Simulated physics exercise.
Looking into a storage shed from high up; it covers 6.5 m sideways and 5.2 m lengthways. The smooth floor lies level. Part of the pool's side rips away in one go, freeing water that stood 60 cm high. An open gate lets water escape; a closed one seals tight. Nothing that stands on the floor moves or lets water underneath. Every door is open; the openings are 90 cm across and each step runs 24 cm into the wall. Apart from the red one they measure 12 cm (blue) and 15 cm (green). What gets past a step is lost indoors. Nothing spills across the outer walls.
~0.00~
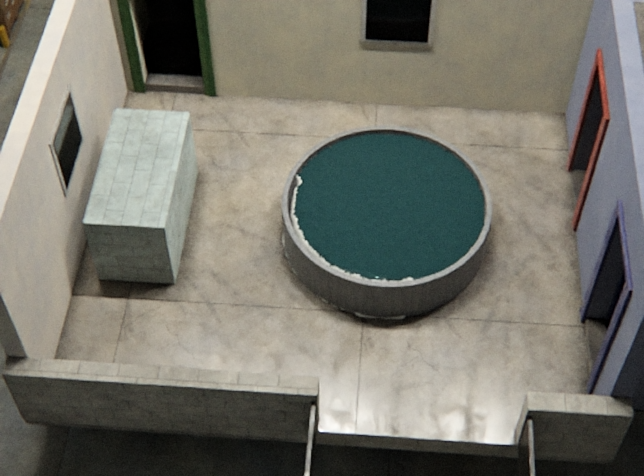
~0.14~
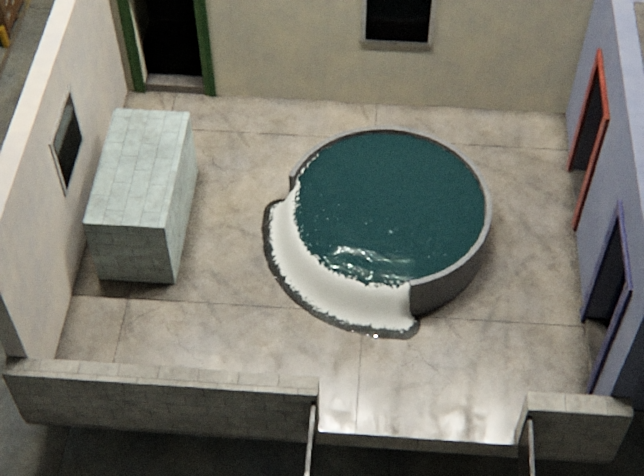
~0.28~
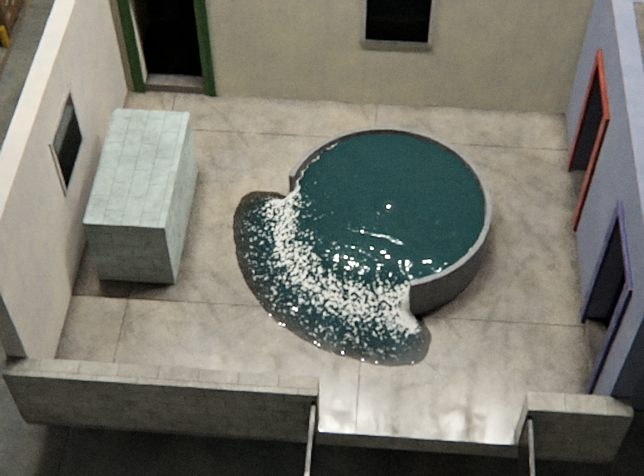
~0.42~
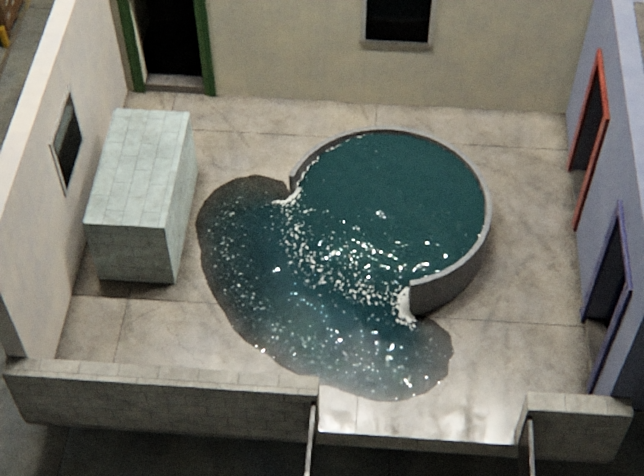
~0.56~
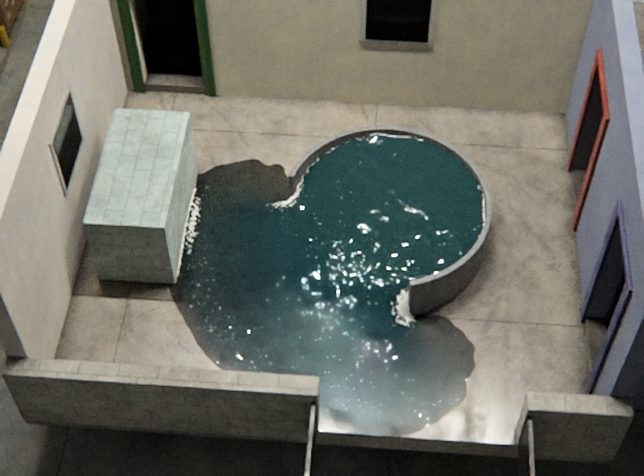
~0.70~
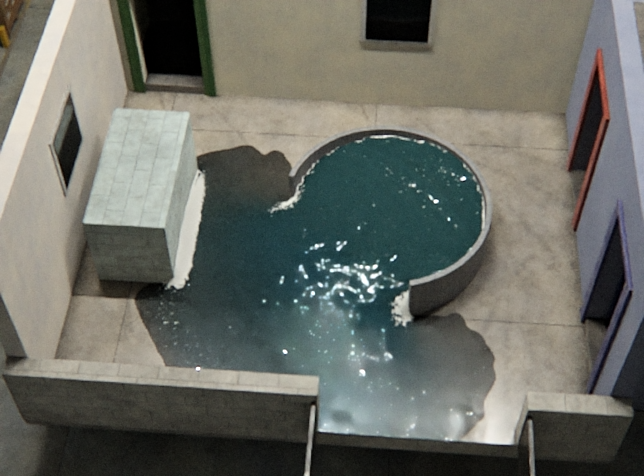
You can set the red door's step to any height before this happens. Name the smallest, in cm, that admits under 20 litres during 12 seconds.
It would have to be roughly 6 cm high.
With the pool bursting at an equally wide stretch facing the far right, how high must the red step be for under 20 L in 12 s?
Then roughly 33 cm.
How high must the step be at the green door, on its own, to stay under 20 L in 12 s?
Roughly 21 cm at green.
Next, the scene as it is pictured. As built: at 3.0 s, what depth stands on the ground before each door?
Depths in cm: Blue 0, green 6, red 0.
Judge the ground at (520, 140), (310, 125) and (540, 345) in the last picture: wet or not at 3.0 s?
In that order: Still dry, flooded, still dry.
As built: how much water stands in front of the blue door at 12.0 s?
Some 7.0 cm.
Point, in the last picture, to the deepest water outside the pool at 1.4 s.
At about (46, 394).
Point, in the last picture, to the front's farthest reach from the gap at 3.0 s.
Around (127, 97).
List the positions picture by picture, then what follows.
The first frame shows still water, 60 cm deep, in the pool at (386, 205); the red door at (587, 147) is dry.
In the second frame, the front is at (406, 332), 0.3 m from the gap at (311, 274); 0.6 m2 of floor is wet, 60 cm left at the back.
In the third frame, the gap is at (311, 277), the front 0.7 m out at (395, 360); the back of the pool holds 60 cm.
In the fourth frame, the gap is at (311, 279), the front 1.2 m out at (206, 211); the back of the pool holds 60 cm.
In the fifth frame, water pours out at (311, 279) and has run 1.6 m, to a hidden place; about 6 cm deep outside, 60 cm at the back.
In the sixth frame, the front is at (148, 316), 2.0 m from the gap at (311, 280); 8.6 m2 of floor is wet, 57 cm left at the back; 3.0 m in a straight line remain to the red door at (587, 147).
After 1.4 s water covers 40 % of the floor, deepest (38 cm) near (46, 394); it has not reached the red door.
After 3.0 s water covers 55 % of the floor, deepest (41 cm) near (75, 396); it has not reached the red door.
After 12.0 s water covers 100 % of the floor, deepest (10 cm) near (516, 118); 7 cm at the red door, 19 litres in over its 6 cm step.
At the red door as built, the water arrived by 6.6 s and peaked near 9 cm at 10.2 s.
Run again over the same 12 s with other heights there, 30 litres in over 5 cm, 10 litres over 7 cm. The limit of 20 litres is kept from about 6 cm up.
